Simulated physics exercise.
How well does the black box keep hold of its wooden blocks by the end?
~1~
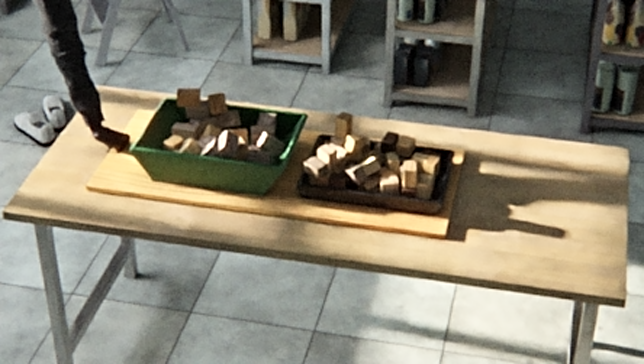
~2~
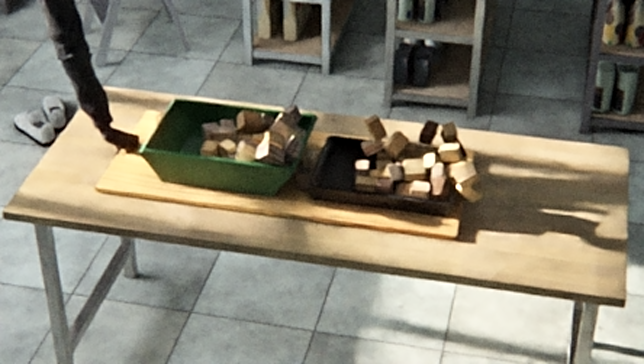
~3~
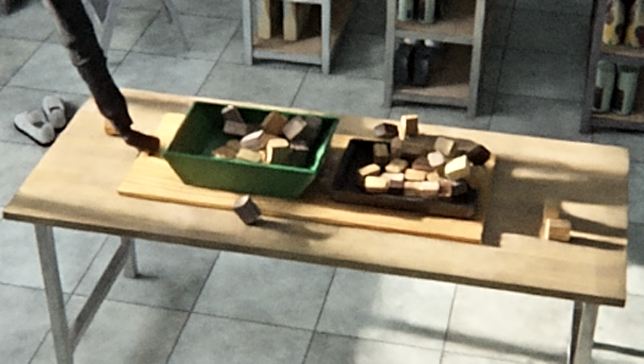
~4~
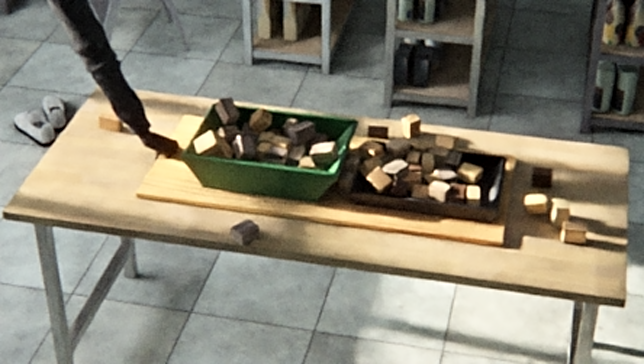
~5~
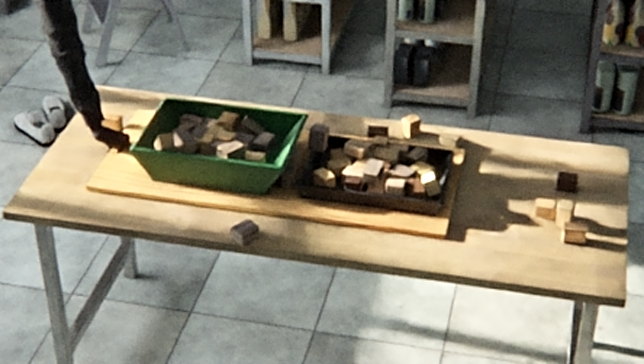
It loses more than one in six of them, with several lying on the table to its right, though most of its blocks stay inside.
Tiled-floor workshop, a hand sliding a board of block-filled green and black boxes right, then back left, some blocks spilling onto the table.
